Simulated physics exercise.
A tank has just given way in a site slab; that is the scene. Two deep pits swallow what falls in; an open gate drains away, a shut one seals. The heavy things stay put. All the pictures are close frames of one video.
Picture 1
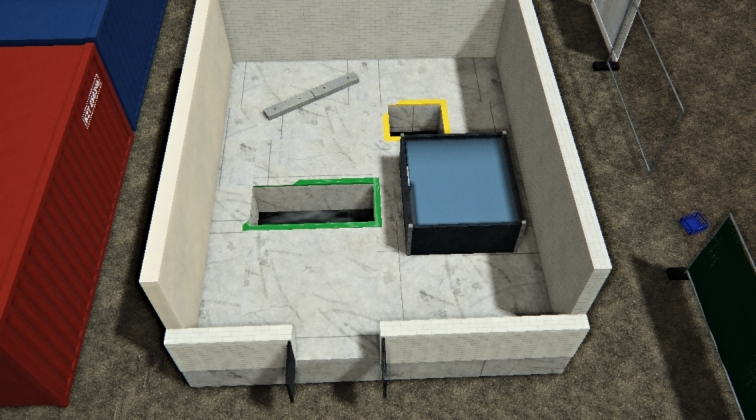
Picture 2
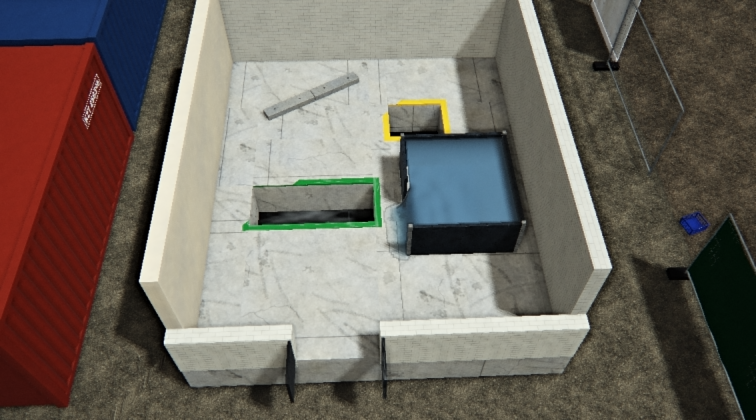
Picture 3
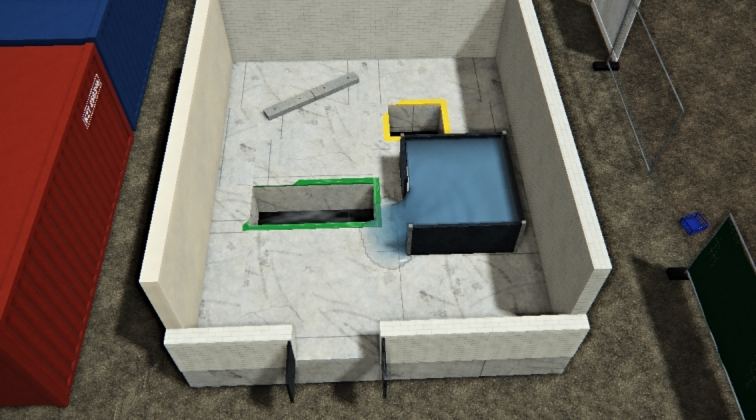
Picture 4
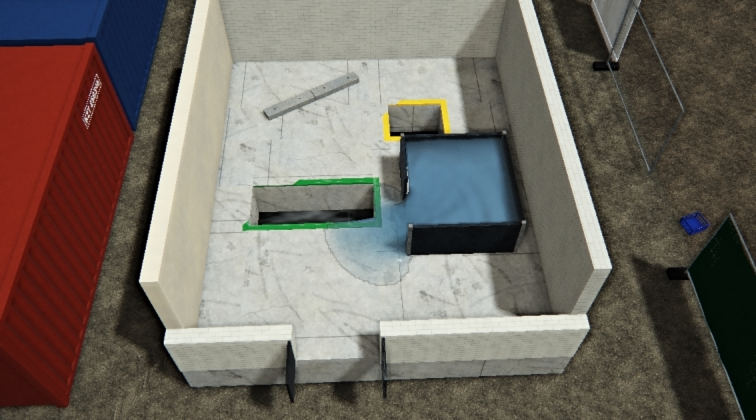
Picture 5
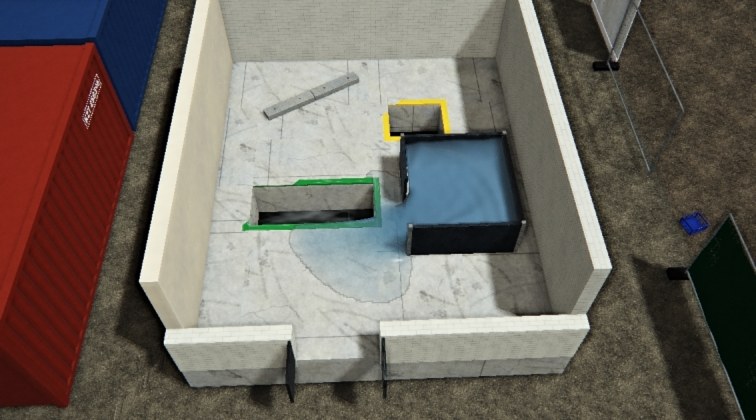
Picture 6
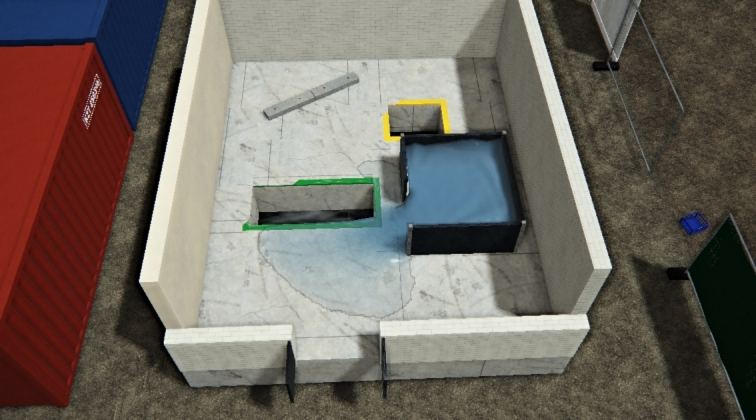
The clip opens on a square, open-topped tank of still blue water beside two pits, one edged green and one yellow, inside a pale walled slab. Water then pours from the tank's left side and spreads across the marble floor in a widening sheet, passing along the near side of the green-edged pit.
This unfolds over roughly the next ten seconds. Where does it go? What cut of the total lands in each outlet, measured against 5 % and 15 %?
The split: The gate sees over 15 %, the yellow pit sees under 5 %, the green pit sees over 15 %.
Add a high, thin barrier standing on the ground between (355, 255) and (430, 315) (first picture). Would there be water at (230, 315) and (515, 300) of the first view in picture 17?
Taking them in the order asked, the first is inundated and the second is inundated.
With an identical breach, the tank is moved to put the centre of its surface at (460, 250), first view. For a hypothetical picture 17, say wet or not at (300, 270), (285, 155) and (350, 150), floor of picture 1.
In order: Inundated, then unflooded, then unflooded.
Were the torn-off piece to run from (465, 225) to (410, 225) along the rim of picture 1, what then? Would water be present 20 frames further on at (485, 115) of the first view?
I reckon that spot ends up drenched.
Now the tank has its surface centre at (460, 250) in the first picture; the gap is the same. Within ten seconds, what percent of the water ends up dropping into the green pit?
The green pit gets 30 per cent.
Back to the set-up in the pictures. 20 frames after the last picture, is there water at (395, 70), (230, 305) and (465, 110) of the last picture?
In that order, the three spots are high and dry, soaked and high and dry.
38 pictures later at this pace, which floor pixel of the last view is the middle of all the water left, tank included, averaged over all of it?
Around pixel (356, 222).
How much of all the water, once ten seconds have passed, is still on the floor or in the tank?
Some 38 parts in a hundred have not run off.
A moment on, water covers 25 % of the floor; the gate 0 %, the yellow pit 0 %, the green pit 9 %.
Next, water covers 30 % of the floor; the gate 2 %, the yellow pit 0 %, the green pit 16 %.
Then, water covers 35 % of the floor; the gate 4 %, the yellow pit 0 %, the green pit 23 %.
Later, water covers 45 % of the floor; the gate 11 %, the yellow pit 0 %, the green pit 34 %.
In the end, water covers 60 % of the floor; the gate 17 %, the yellow pit 1 %, the green pit 45 %.
